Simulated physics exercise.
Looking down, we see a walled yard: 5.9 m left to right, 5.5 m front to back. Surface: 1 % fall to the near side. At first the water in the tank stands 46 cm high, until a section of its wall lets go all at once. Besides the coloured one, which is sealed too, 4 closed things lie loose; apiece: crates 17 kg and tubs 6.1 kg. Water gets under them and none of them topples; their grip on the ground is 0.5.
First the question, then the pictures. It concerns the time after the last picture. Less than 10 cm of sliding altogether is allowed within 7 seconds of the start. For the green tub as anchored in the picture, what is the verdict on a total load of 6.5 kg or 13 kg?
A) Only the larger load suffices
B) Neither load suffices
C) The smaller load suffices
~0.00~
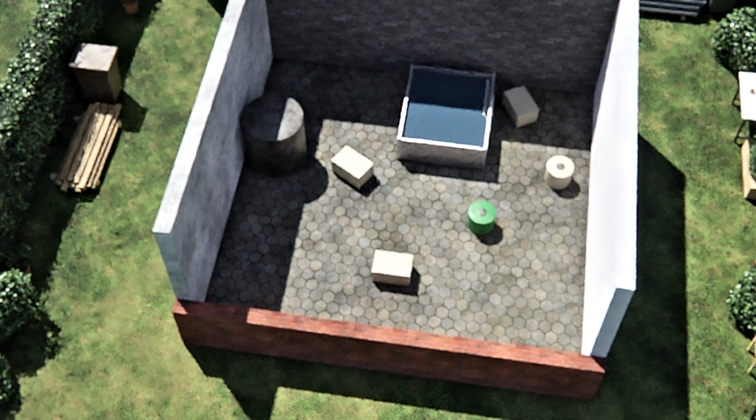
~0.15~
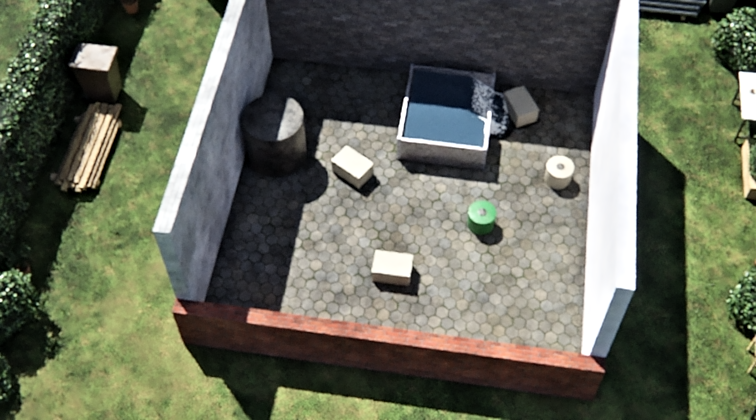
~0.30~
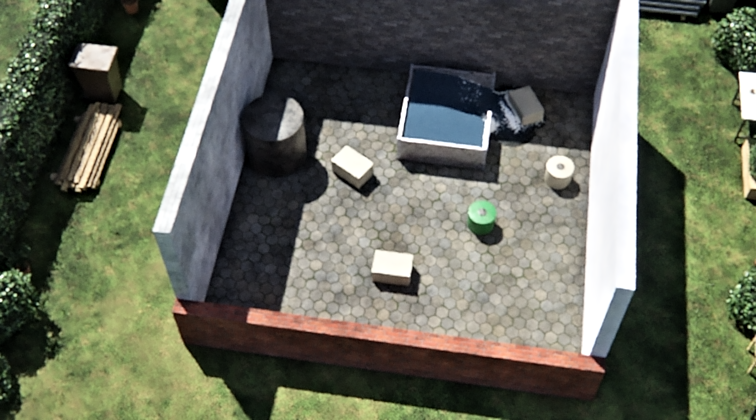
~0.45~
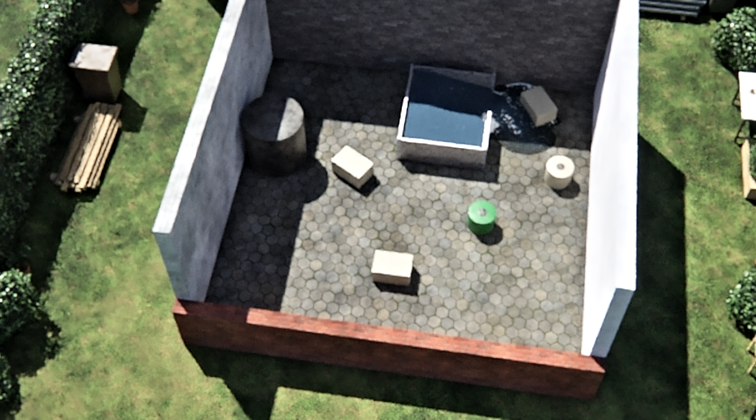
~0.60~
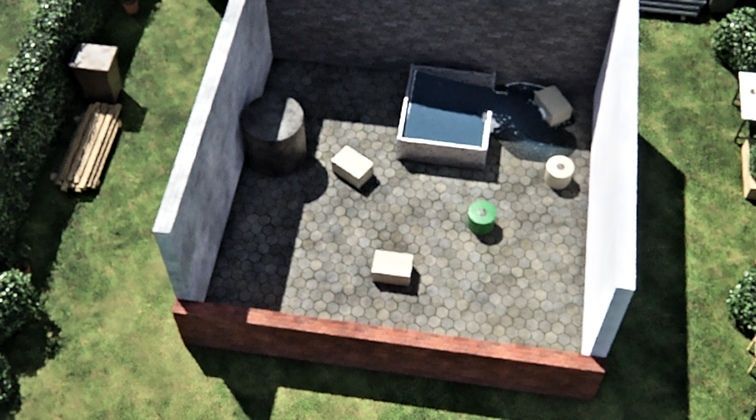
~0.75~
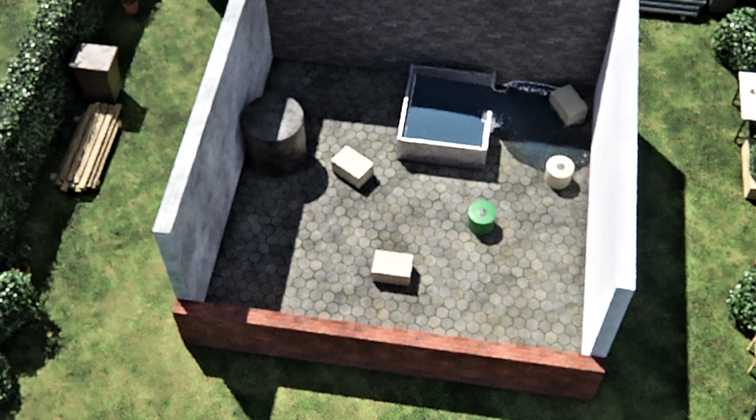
A.
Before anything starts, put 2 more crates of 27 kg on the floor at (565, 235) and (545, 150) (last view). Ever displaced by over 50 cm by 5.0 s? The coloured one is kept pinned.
Result, in order - above threshold; above threshold.
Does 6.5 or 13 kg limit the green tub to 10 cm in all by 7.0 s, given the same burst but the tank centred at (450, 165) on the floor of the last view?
Then the outcome is clear: Even the lighter works.
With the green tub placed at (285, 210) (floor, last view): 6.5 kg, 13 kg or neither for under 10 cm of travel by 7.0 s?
Lab note - result: Lighter mass suffices.
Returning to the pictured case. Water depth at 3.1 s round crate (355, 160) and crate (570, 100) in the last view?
I'd put it at 0 cm and 7 cm respectively.
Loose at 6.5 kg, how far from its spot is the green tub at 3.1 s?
Roughly 10 cm.
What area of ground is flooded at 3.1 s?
I'd put it close to 12 m2.
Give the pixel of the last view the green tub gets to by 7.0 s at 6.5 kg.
Estimated position: Close to (444, 228).
After 1.4 s the green tub would be 0 cm from its start with 6.5 kg and 0 cm from its start with 13 kg; 0 cm of water round it then.
After 3.1 s the green tub would be 12 cm from its start with 6.5 kg and 3 cm from its start with 13 kg; 3 cm of water round it then.
After 4.9 s the green tub would be 70 cm from its start with 6.5 kg and 4 cm from its start with 13 kg; 3 cm of water round it then.
After 7.0 s the green tub would be 71 cm from its start with 6.5 kg and 4 cm from its start with 13 kg; 3 cm of water round it then.
